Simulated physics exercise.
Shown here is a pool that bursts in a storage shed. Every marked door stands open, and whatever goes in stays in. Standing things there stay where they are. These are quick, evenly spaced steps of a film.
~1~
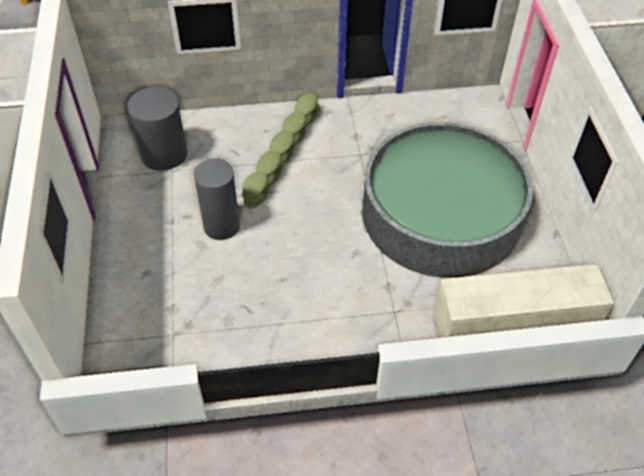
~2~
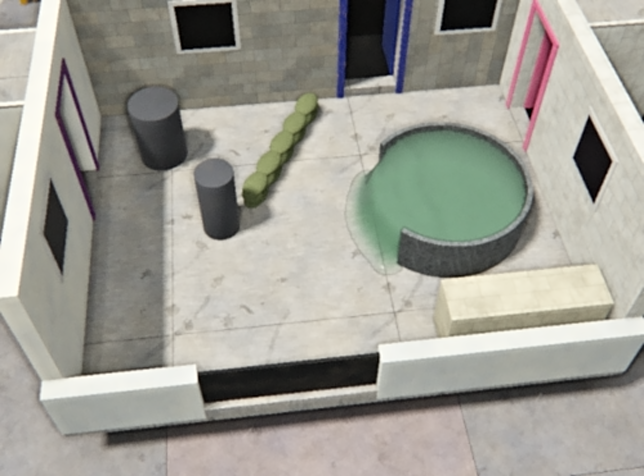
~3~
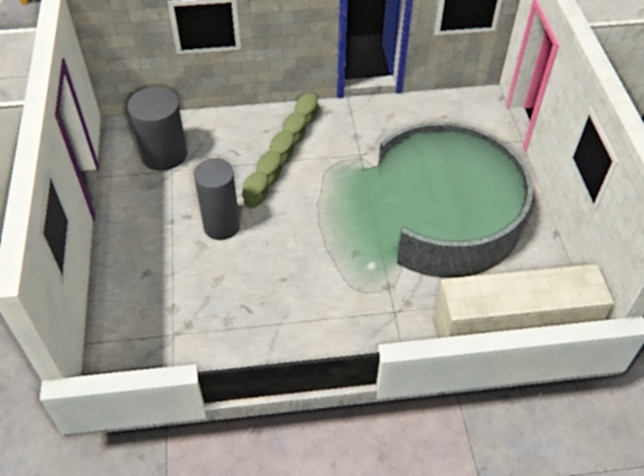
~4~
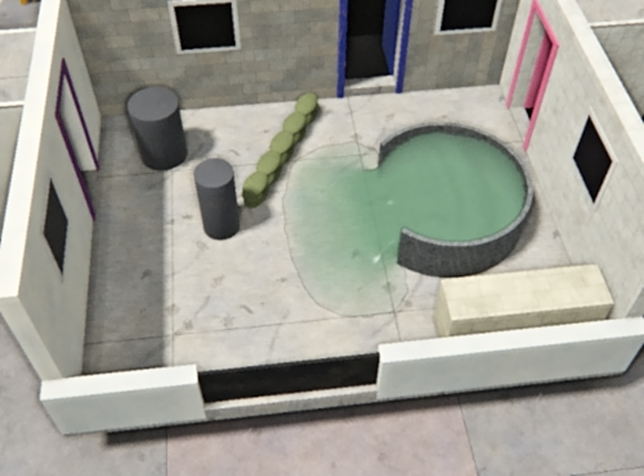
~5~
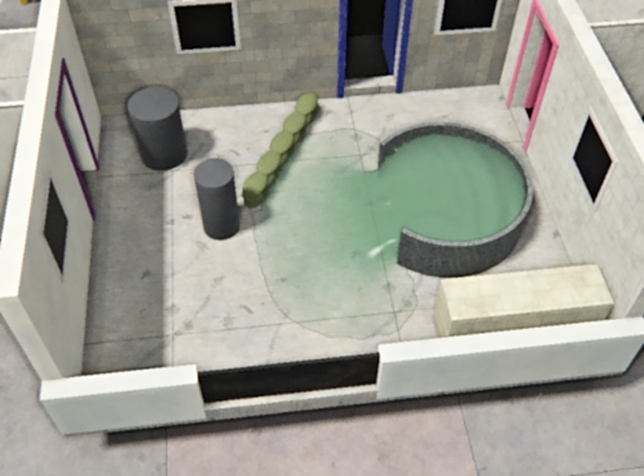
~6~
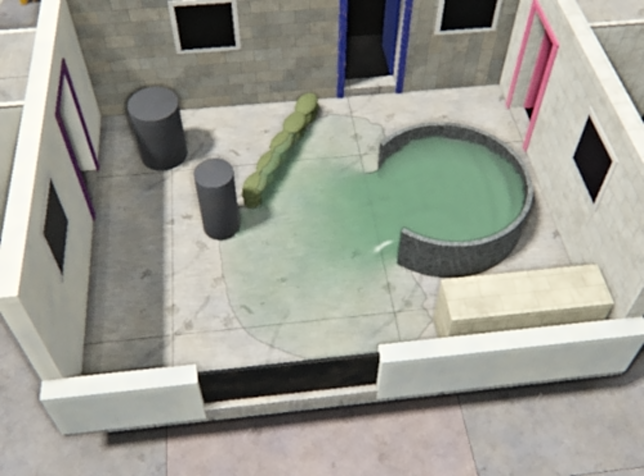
At first, a round grey tank of green water stands whole and still in a walled yard with two dark cylinders and a row of bushes. Then its left side opens and water pours through the gap, spreading left and toward the low front wall in a widening, thinning pale-green sheet.
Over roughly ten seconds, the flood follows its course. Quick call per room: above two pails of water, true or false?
Purple door: True; pink door: True; blue door: False.
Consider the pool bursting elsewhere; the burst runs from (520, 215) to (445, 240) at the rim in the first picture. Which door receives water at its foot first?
Lab note - earliest arrival at the pink one.
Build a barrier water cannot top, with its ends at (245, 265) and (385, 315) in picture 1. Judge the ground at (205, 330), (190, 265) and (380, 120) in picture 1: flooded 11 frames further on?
Taking the points in order - wetted, wetted, wetted.
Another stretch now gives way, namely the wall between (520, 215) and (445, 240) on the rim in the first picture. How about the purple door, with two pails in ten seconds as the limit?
One by one: The purple one takes less.
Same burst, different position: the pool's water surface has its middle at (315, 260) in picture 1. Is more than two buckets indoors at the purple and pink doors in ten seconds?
Looking at both doors, the purple one breaks the limit while the pink one doesn't reach it.
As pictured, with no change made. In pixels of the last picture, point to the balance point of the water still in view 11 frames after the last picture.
I'd put it at around (323, 238).
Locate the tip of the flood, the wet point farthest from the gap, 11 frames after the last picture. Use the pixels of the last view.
Near (80, 406).
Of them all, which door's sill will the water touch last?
Looking at the pictures, the answer is the one in pink.
A moment on, water covers 45 % of the floor; the purple door not reached, the pink door not reached, the blue door not reached.
Next, water covers 55 % of the floor; the purple door not reached, the pink door not reached, the blue door wet at the sill, nothing in.
Then, water covers 70 % of the floor; the purple door wet at the sill, nothing in, the pink door wet at the sill, nothing in, the blue door wet at the sill, nothing in.
Later, water covers 95 % of the floor; the purple door under two buckets in, the pink door over two buckets in, the blue door wet at the sill, nothing in.
In the end, water covers 95 % of the floor; the purple door over two buckets in, the pink door far over two buckets in, the blue door wet at the sill, nothing in.
